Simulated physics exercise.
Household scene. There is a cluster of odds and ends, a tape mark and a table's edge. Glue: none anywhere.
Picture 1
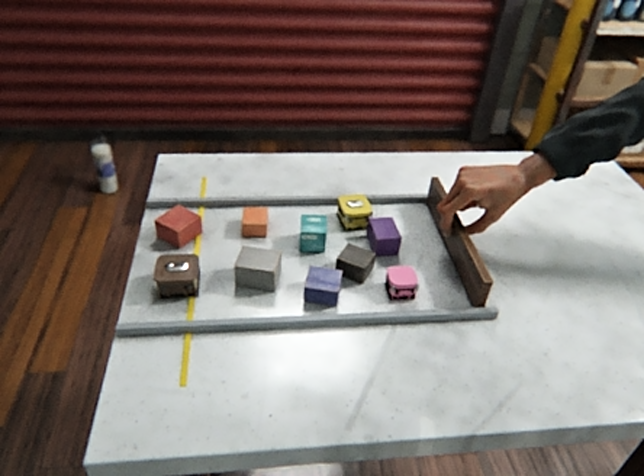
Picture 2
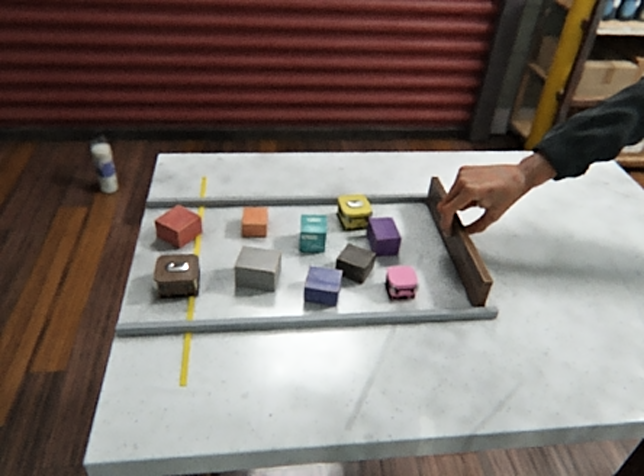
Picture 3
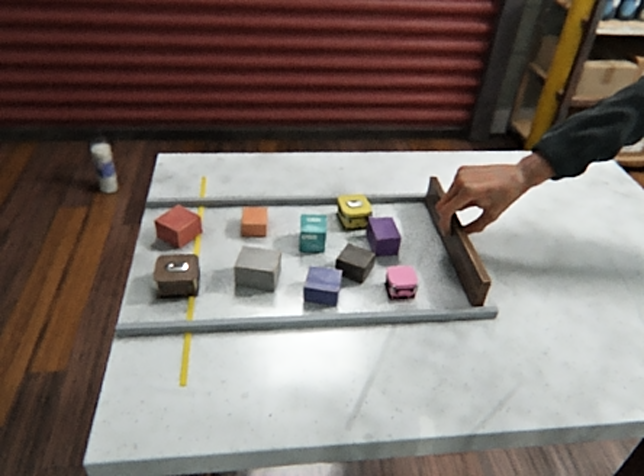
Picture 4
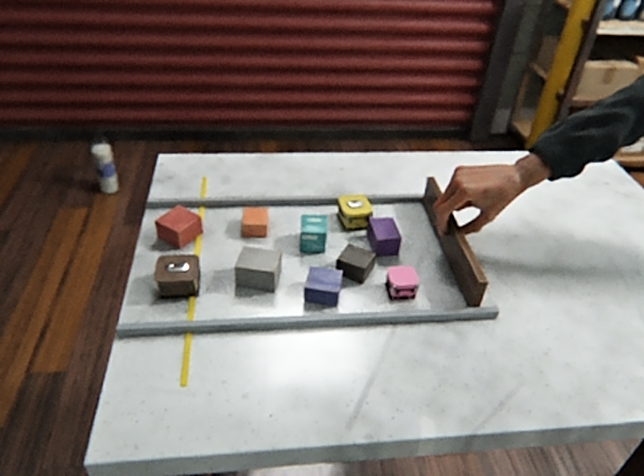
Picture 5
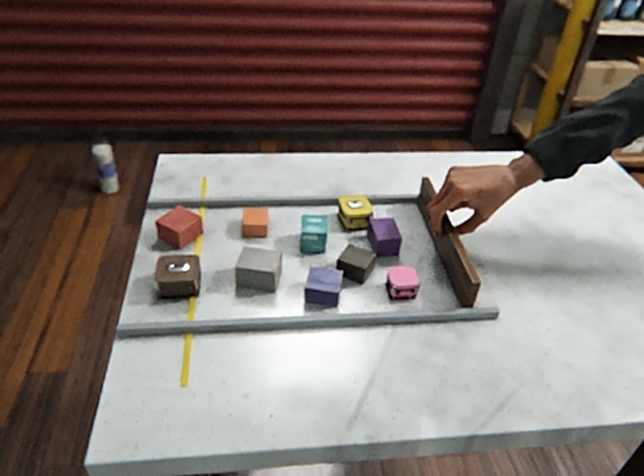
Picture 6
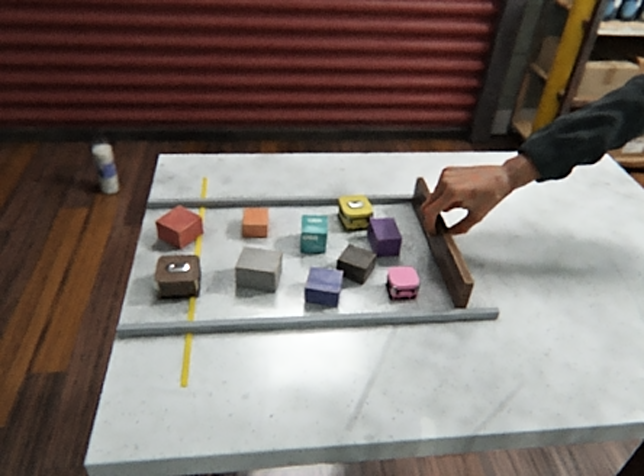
We see colored blocks and small cases spread between two grey rails on a pale tabletop, with yellow tape at the left, as a hand at the right slides an upright brown board slightly leftward while the objects stay still.
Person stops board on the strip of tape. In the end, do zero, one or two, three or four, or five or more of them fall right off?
Most likely the sweep will knock off one or two.
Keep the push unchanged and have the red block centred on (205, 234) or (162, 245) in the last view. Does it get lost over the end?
In that order, it goes over; goes over.
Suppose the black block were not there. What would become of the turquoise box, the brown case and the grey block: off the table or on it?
So: The turquoise box does not drop, the brown case goes down, the grey block does not drop.
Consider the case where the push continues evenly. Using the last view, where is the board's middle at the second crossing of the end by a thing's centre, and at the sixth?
At (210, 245) for the second, at (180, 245) for the sixth.
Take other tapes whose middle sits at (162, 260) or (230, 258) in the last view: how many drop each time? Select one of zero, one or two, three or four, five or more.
Taken in order, that's five or over and then no fall at all down.
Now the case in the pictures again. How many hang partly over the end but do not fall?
In total, 2 of them.
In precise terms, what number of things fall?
The figure is 2, exactly.
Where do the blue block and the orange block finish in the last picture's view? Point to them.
(143, 303), and the other (153, 216).
Soon after, none off yet; red block at rest near (180, 227); brown case at rest near (179, 277); orange block at rest near (256, 222).
Then, none off yet; red block at rest near (180, 227); brown case moving near (170, 278); orange block moved about its own width near (223, 222).
At rest, the number that fall off is one or two; fallen, brown case and red block.
